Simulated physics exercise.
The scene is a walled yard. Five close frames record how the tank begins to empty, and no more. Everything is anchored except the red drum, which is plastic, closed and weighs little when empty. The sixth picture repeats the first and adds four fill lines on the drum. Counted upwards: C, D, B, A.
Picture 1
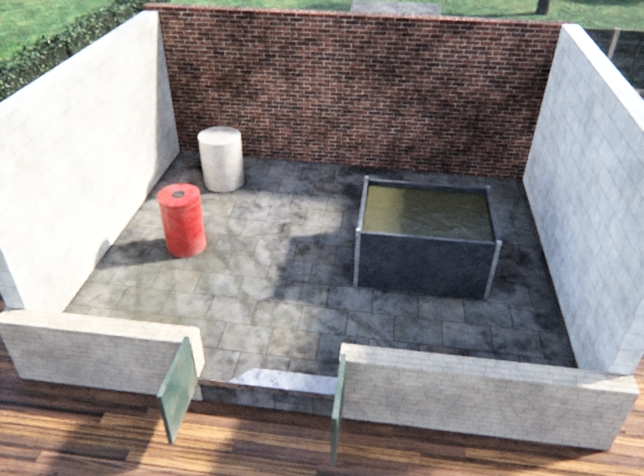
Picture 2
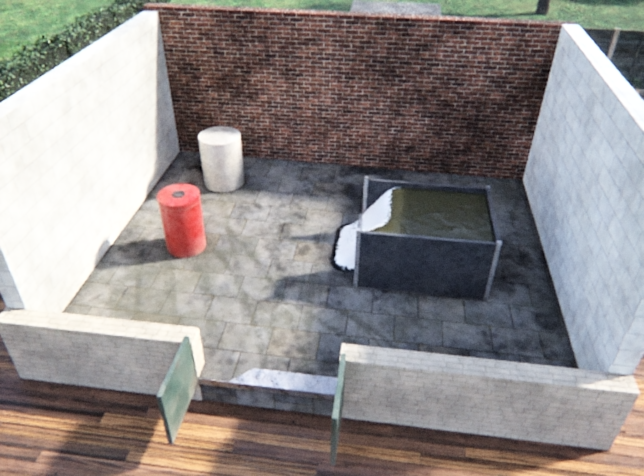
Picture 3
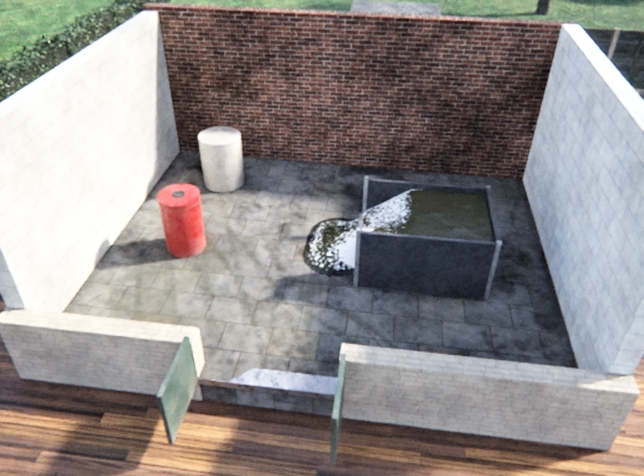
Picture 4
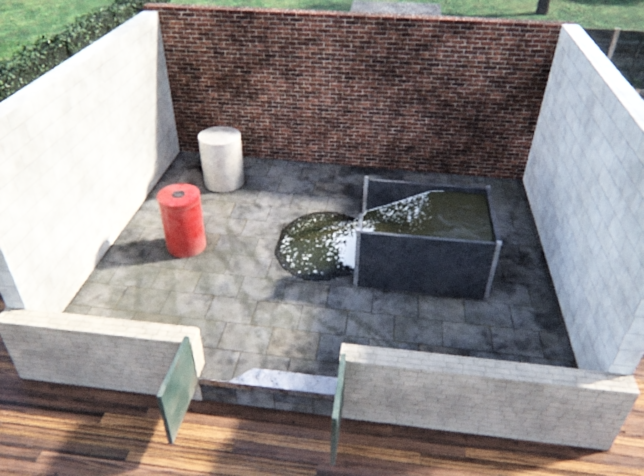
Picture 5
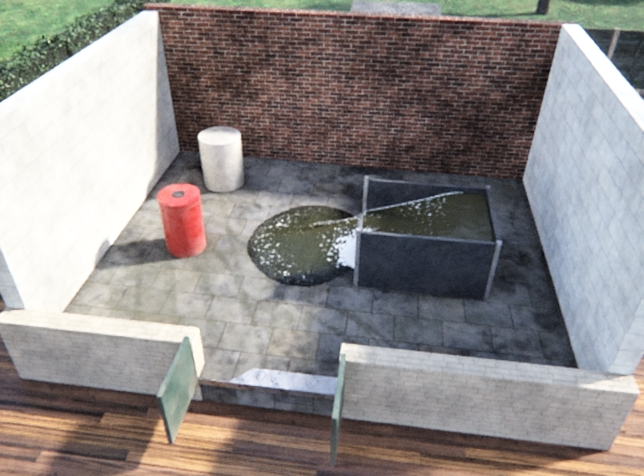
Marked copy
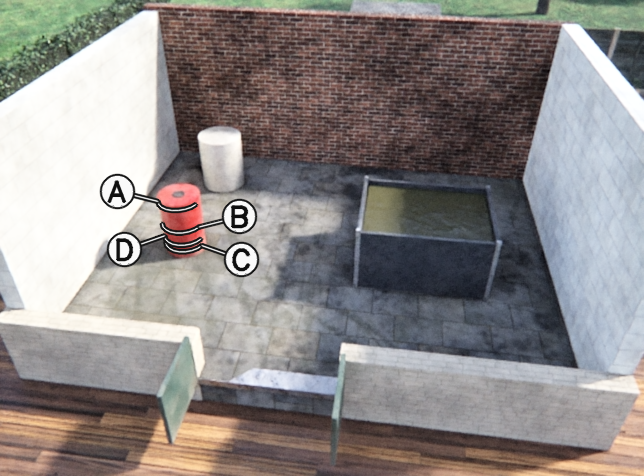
Murky water poured out of the left side of a full, dark tank in a walled yard, foaming white at first, then spreading across the paving toward a red drum that stayed still.
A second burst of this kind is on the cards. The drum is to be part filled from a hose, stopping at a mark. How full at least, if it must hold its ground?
It is B.
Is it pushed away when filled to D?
Yes.
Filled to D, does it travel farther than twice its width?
No.
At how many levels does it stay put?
Two of them.
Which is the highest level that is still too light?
D.
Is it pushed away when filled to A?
No, that is safe.
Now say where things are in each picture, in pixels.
Lid of the red drum at (178, 194); tank full, its middle at (426, 213); open gate at (270, 339).
Water covers 1 % of the ground and is seen nearest the drum at (338, 256).
Water covers 3 % of the ground and is seen nearest the drum at (311, 253).
Water covers 6 % of the ground and is seen nearest the drum at (282, 248).
Lid of the red drum at (178, 194); water covers 9 % of the ground and is seen nearest the drum at (254, 240).
On the marked copy, A at (171, 210); B at (175, 232); C at (179, 251); D at (178, 245); from the bottom up C, D, B, A.
With A, it does not move.
With B, it does not move.
With C, it is pushed about 4 times its own width away.
With D, it is pushed about its own width away.
